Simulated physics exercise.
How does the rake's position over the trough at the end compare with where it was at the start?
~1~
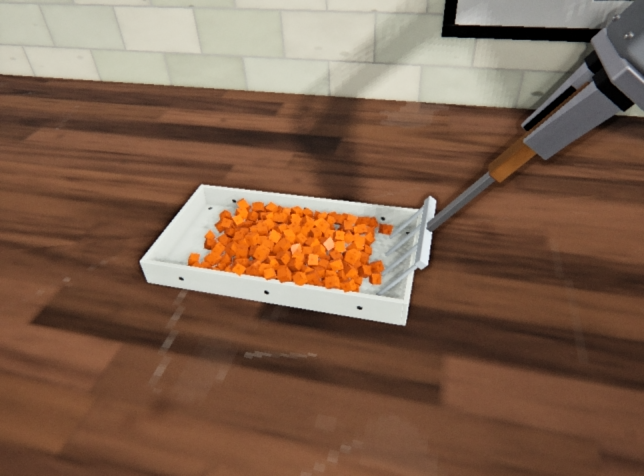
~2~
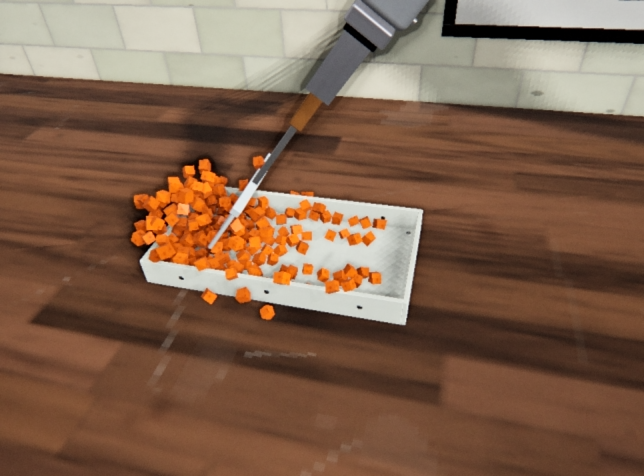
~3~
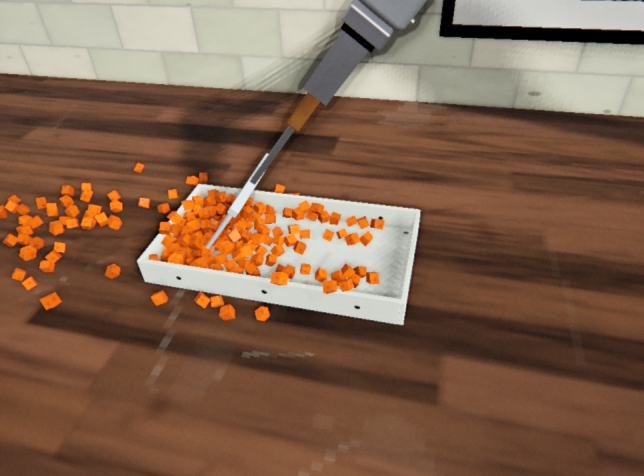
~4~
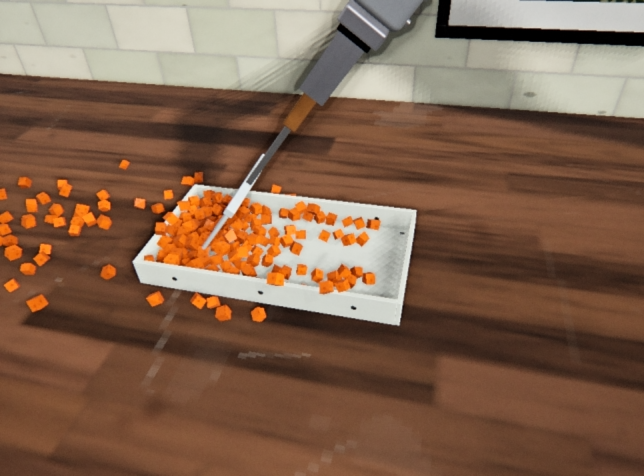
At the start the rake is at the right end of the white trough, and at the end it is well to the left, among the orange cubes gathered in the left part of the trough.
A rake held by a grey robot arm starts at the right end of a shallow white trough full of orange vegetable cubes, seen from above on a dark wooden table before a pale tiled wall. It sweeps left through the trough, pushing the cubes into a tall heap at the left end. The rake stops there, and the heap spills over the left wall and scatters across the wood. A few cubes also drop in front of the trough. At the end the rake stays put, with most cubes still in the trough and a large share lying on the table.
